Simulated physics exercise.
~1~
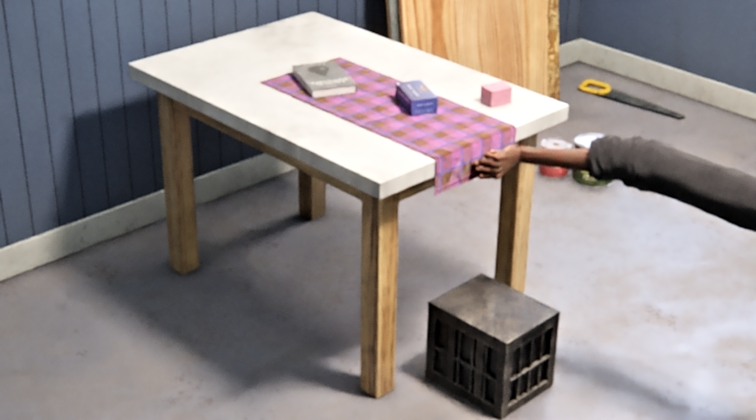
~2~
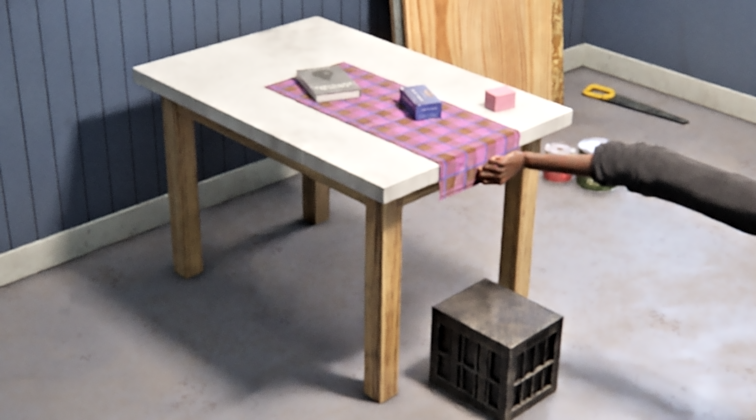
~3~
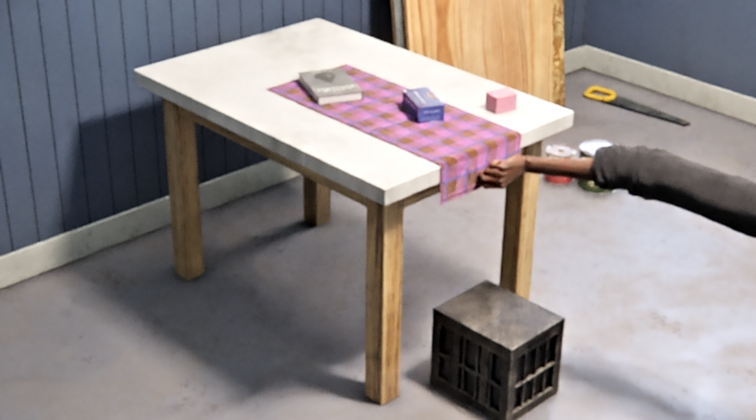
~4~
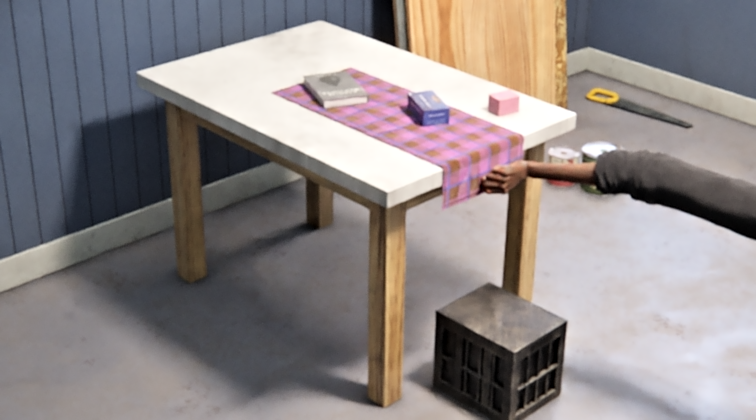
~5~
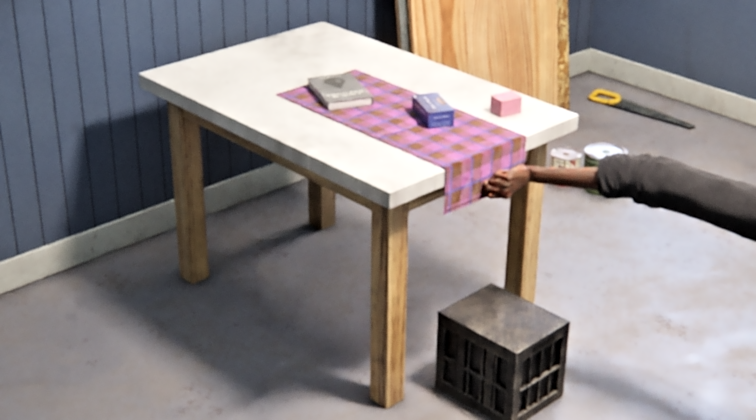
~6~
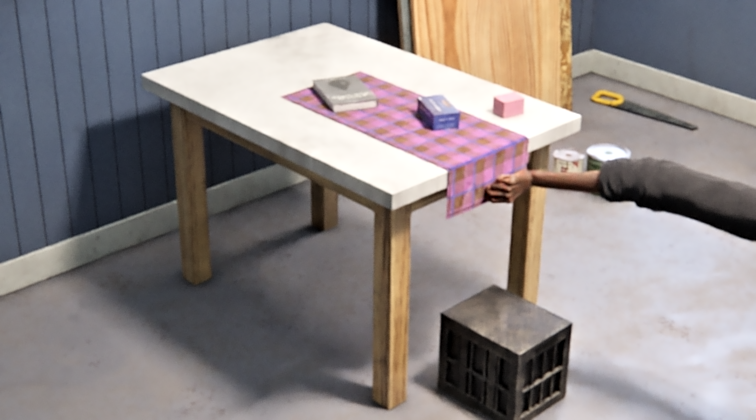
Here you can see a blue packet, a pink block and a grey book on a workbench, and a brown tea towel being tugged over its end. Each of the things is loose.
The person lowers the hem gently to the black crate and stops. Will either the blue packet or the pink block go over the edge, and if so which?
The blue packet goes over the edge, the pink block keeps clear of it.
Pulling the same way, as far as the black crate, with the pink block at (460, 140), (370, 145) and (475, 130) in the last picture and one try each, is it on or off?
Over, then Stays, then Over.
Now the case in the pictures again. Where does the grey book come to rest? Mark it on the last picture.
Once everything settles, look around (425, 126).
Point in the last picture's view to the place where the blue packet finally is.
It ends up at (521, 281).
Then, 0.60 s after the last picture, hem going down; packet carried along near (465, 123); block unmoved.
Then, 1.52 s after the last picture, hem going down; packet over the edge; block unmoved.
Then, 2.04 s after the last picture, hem on the crate; packet down below near (521, 281); block unmoved.
At rest, hem on the crate; packet down below near (521, 281); block unmoved. The blue packet goes over the edge and the pink block keeps clear of the edge.
